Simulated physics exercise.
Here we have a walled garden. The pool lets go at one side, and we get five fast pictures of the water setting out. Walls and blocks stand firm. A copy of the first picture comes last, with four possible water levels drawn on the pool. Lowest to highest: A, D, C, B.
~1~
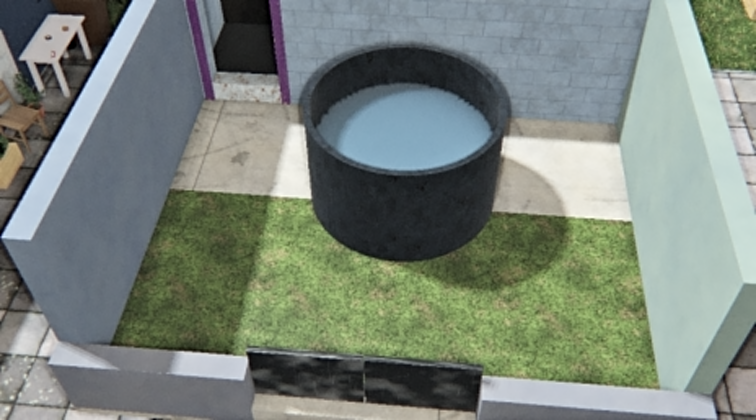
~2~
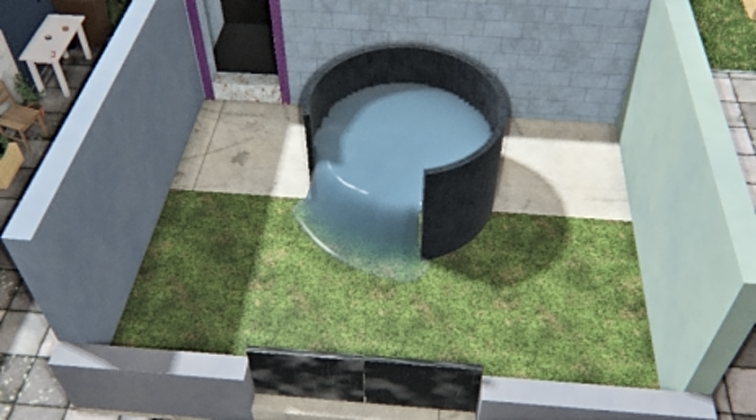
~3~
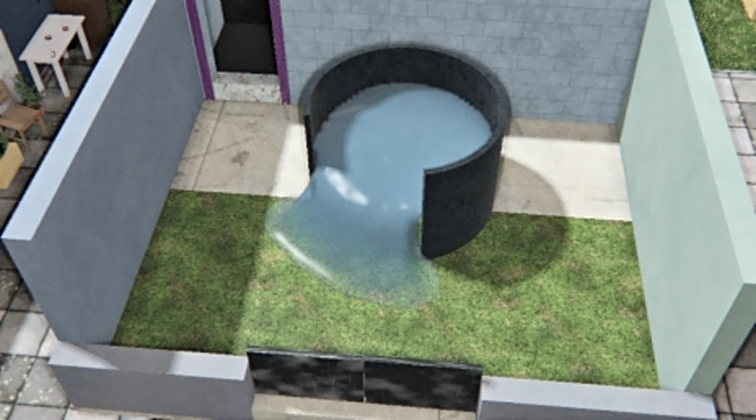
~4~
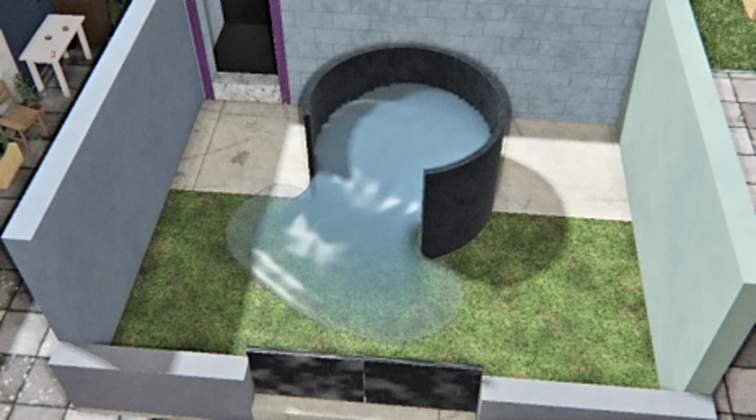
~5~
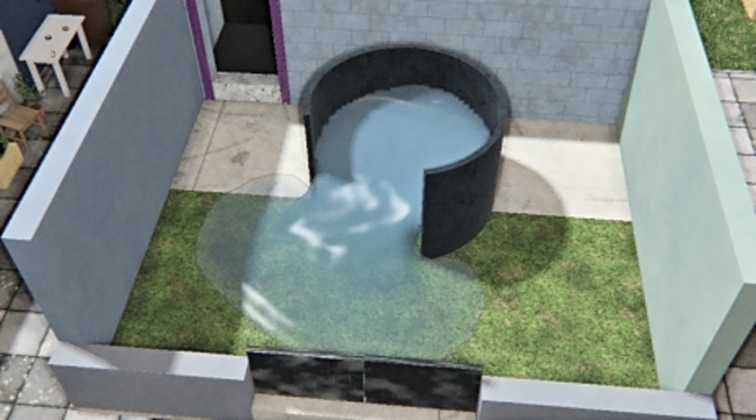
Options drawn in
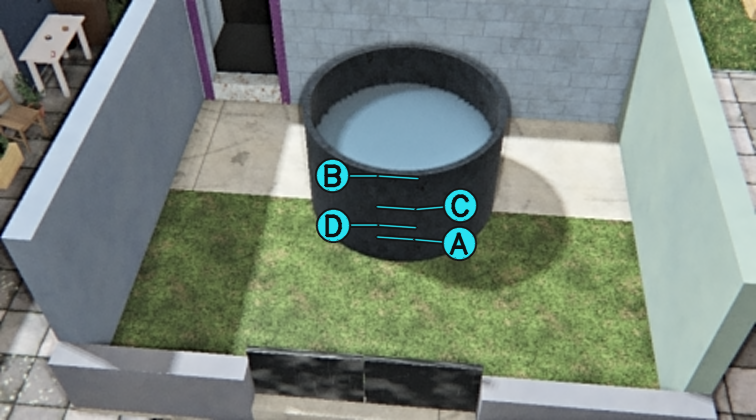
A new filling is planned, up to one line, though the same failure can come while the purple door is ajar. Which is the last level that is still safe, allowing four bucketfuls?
I would pick mark C.
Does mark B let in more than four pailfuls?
Yes, it does.
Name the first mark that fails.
The answer is B.
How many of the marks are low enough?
Three of them.
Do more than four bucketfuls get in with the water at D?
No.
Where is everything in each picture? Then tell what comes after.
Water in the pool at rest, its middle at (404, 140); foot of the purple doorway at (249, 101); shut gate at (364, 363).
Water covers 2 % of the ground and shows as far out as (300, 203).
Water covers 6 % of the ground and shows as far out as (423, 297).
Water covers 14 % of the ground and shows as far out as (445, 318).
Water covers 23 % of the ground and shows as far out as (468, 319).
On the marked copy, A at (396, 238); B at (397, 177); C at (396, 208); D at (396, 226); from the bottom up A, D, C, B.
Choosing A, nothing gets over.
Choosing B, about 10 bucketfuls get in.
Choosing C, a splash gets over, under a bucket.
Choosing D, nothing gets over.
